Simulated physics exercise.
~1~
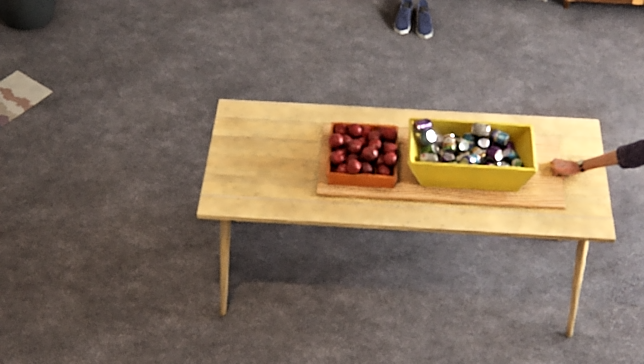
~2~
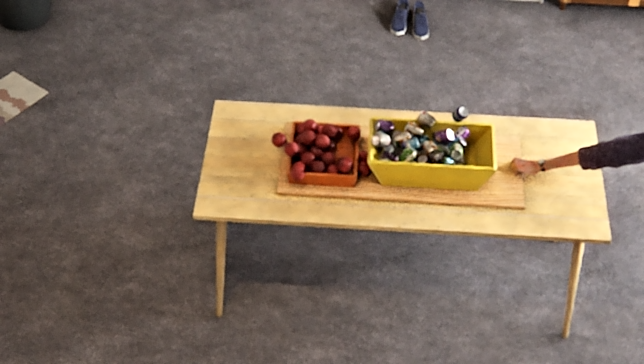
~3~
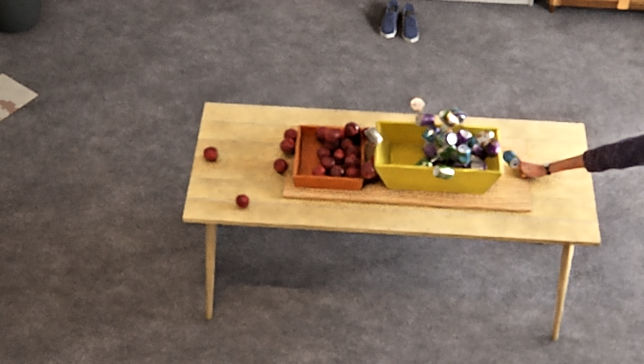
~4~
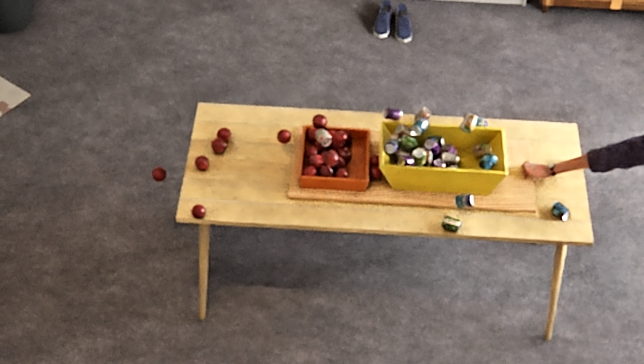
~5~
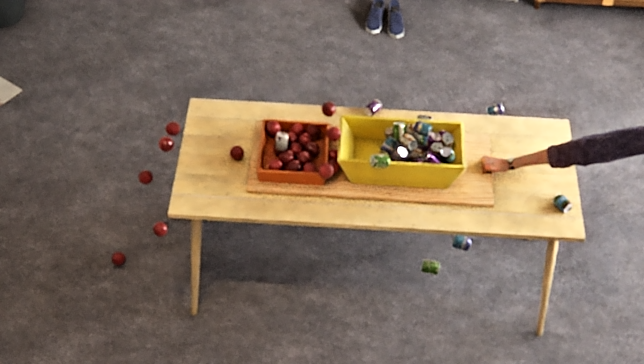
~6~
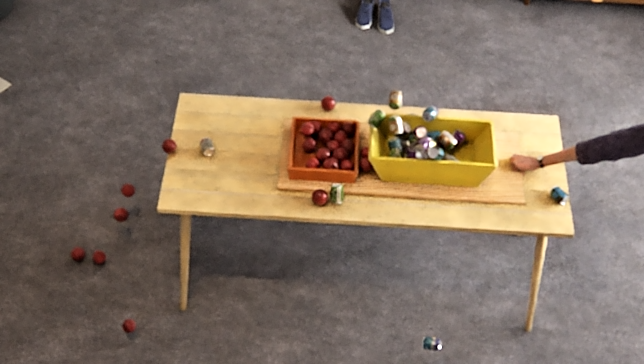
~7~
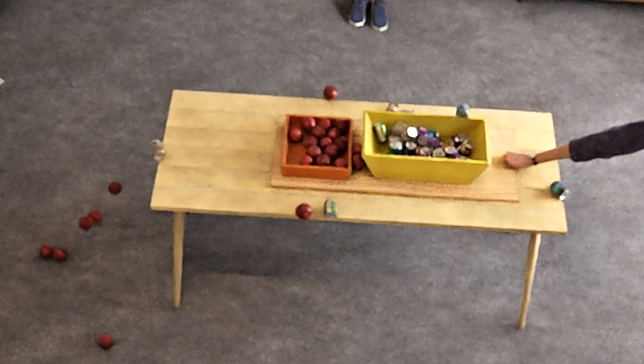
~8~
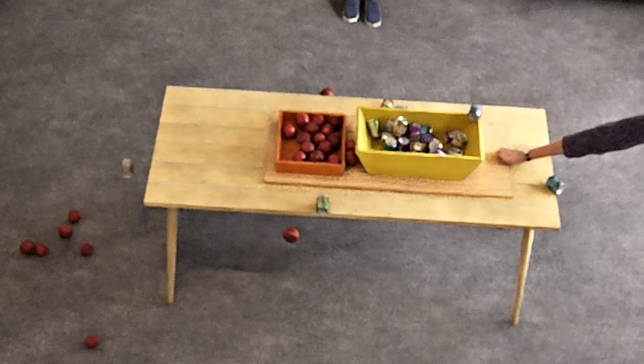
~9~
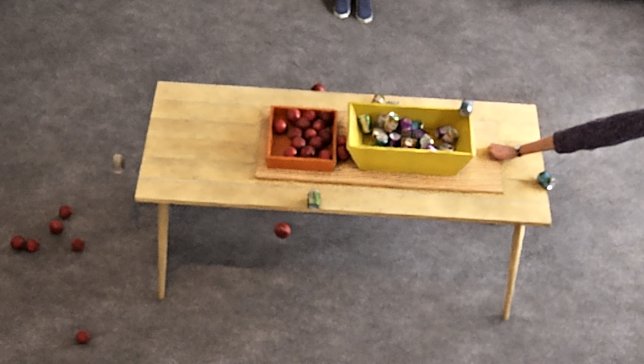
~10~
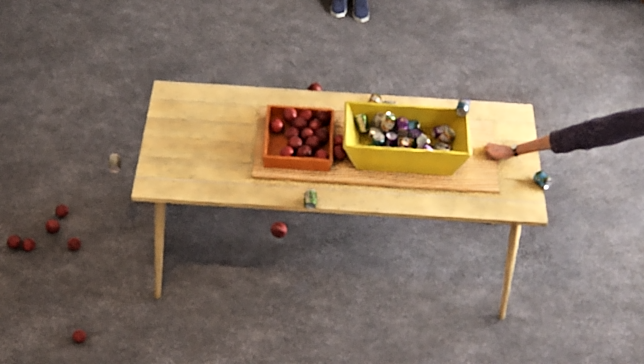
An orange box of red apples and a yellow box of mini cans sit side by side on a board atop a pale wooden table, seen from above on a grey floor. A dark-sleeved arm at the right shoves the board left, and the contents heave up. It jerks the board right and left again, scattering apples over the left side and cans around the yellow box. Several apples drop off the left end, and cans fall past the front edge. The board settles with both boxes still partly full, apples lying on the floor at left.
